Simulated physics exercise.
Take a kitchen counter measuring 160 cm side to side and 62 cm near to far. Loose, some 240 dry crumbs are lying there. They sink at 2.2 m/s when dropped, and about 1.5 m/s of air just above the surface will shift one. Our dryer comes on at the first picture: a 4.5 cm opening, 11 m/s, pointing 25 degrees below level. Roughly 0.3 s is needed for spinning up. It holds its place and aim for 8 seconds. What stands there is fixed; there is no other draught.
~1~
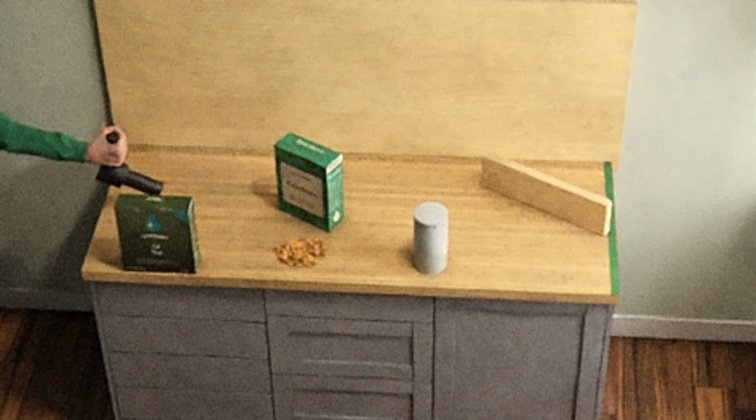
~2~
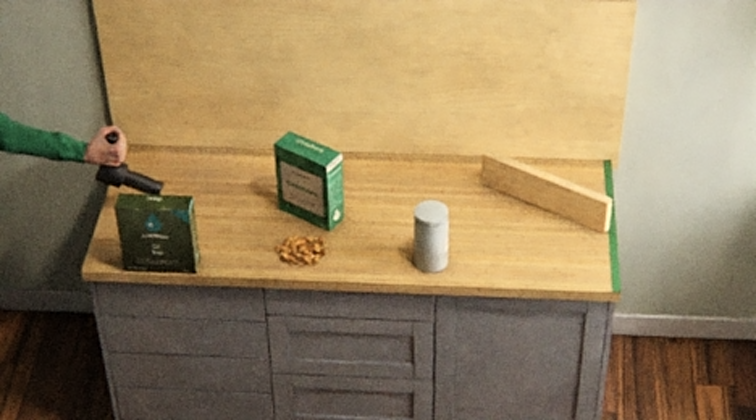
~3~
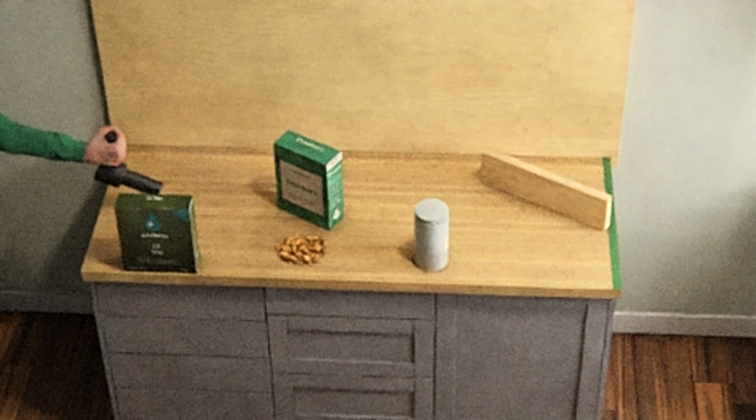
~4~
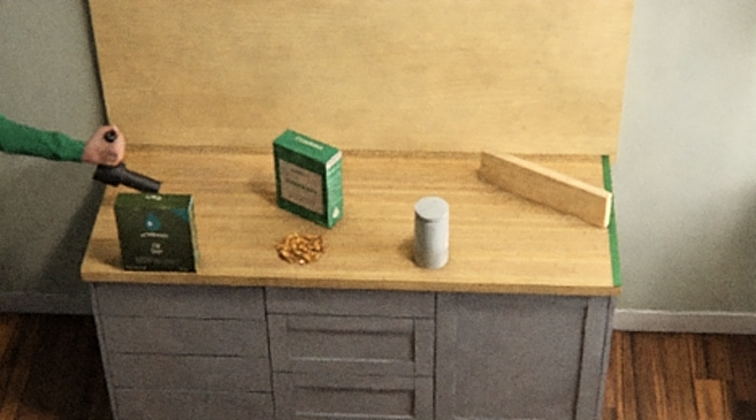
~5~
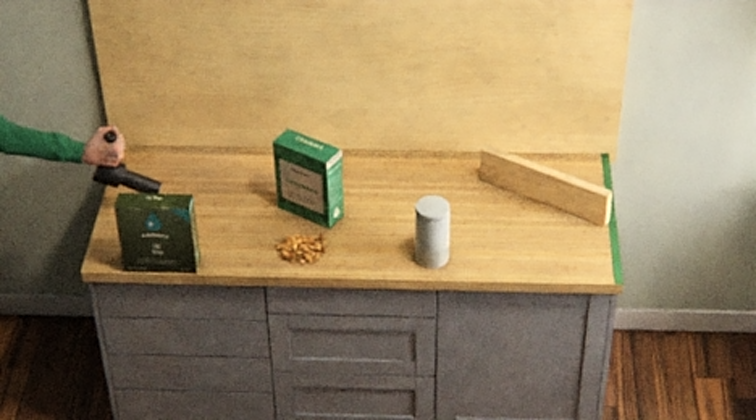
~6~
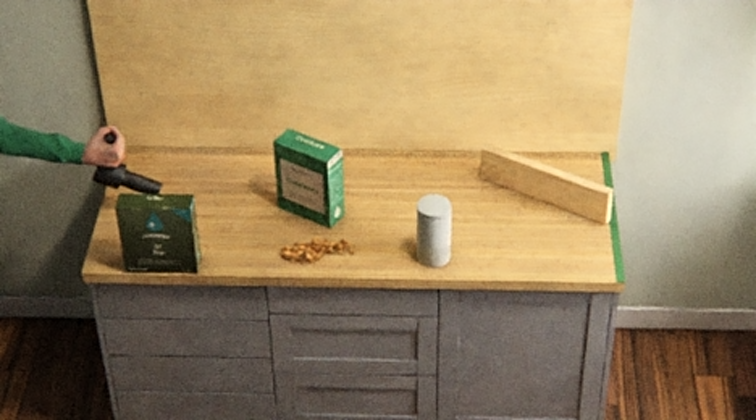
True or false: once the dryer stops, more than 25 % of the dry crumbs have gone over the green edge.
False.
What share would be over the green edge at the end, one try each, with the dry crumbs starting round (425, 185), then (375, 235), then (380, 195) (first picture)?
In turn: 0 per cent, 50 per cent, 0 per cent.
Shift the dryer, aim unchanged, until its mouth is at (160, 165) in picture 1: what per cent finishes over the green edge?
Some 0 %.
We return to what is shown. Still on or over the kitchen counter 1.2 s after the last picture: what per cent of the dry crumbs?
Close to 5 in a hundred remain at that time.
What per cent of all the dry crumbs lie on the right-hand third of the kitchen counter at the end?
Around 4 per cent.
Then, 1.2 s after the last picture, 0 % are over the green edge; 98 % have settled or left.
Then, 2.2 s after the last picture, 0 % are over the green edge; 98 % have settled or left.
Then, 4.1 s after the last picture, 0 % are over the green edge; 98 % have settled or left.
Then, 7.7 s after the last picture, at the end, 0 % are over the green edge.
